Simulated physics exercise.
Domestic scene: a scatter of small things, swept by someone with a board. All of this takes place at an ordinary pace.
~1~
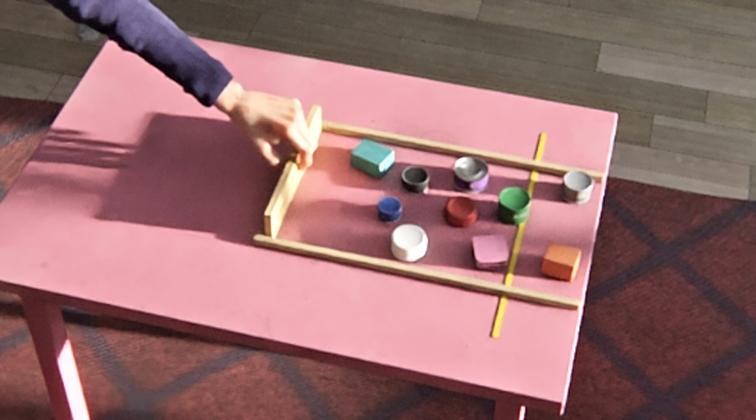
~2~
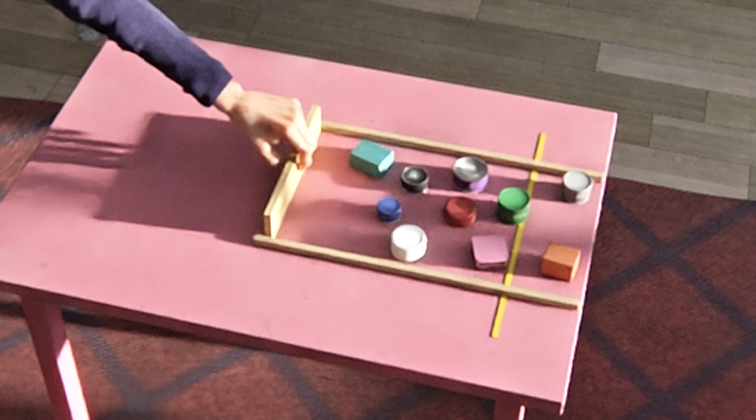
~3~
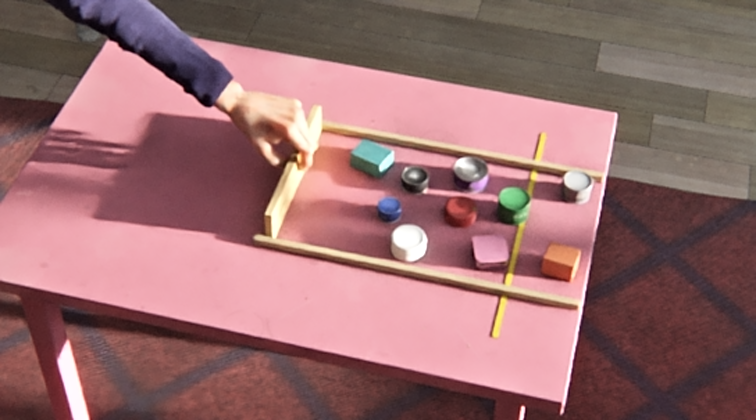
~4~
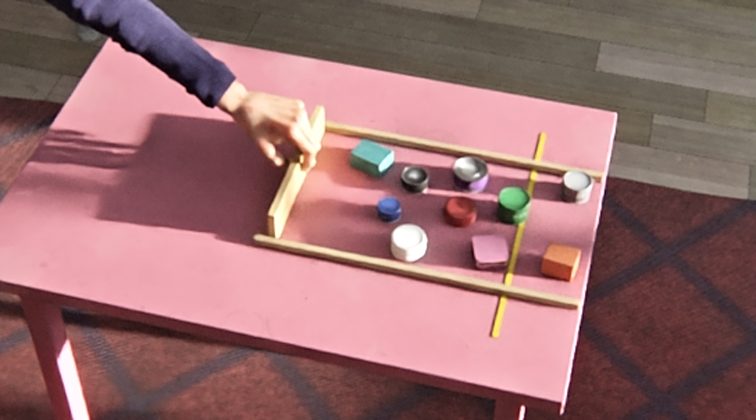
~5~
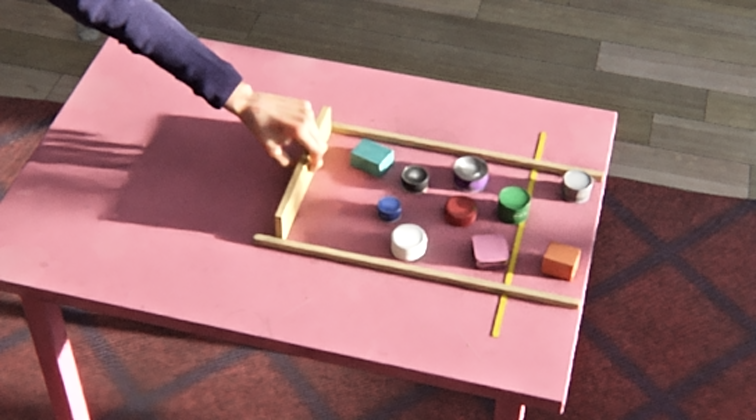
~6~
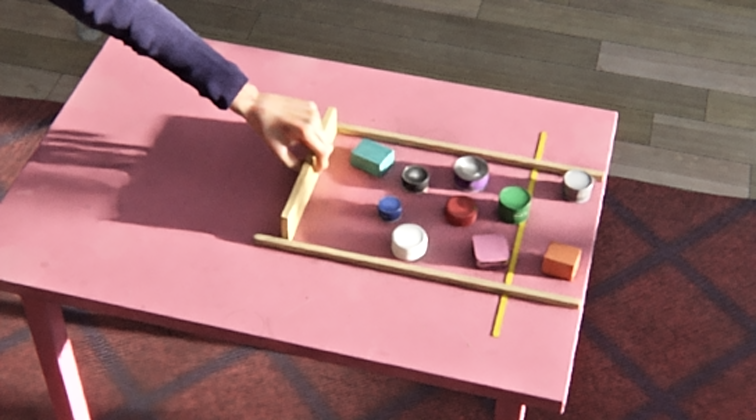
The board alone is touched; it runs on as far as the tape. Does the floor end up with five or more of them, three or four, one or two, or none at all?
The floor ends up with one or two.
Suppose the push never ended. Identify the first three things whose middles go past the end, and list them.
Grey pot, orange block, purple tin.
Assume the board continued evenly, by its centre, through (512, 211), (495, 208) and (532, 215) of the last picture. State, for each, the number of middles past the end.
Past the end: 1, 0 and 2.
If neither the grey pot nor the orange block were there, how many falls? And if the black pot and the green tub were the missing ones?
First 0, second 1.
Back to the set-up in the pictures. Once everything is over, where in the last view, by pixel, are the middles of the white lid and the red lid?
White lid at about (528, 270), red lid at about (537, 228).
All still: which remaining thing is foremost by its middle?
That would be the orange block.
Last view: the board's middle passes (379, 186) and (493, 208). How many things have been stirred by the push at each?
The count is 2 at the first point and 10 at the second.
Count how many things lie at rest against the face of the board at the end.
That would be 5 of them.
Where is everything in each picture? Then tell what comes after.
In the first picture, grey pot (577, 187); orange block (561, 262); green tub (514, 207); board (294, 170); tape (522, 228).
In the second picture, orange block (561, 262); red lid (460, 212).
In the third picture, green tub (514, 206); pink case (490, 253).
In the fourth picture, grey pot (577, 187); white lid (408, 243).
In the fifth picture, orange block (561, 261); purple tin (471, 175).
In the sixth picture, grey pot (577, 187); orange block (561, 261); green tub (514, 205); board (310, 172); tape (522, 226).
Soon after, none off yet; grey pot at rest near (577, 187); orange block at rest near (561, 261); green tub at rest near (514, 205).
In the end, the number that fall off is one or two; gone, grey pot.
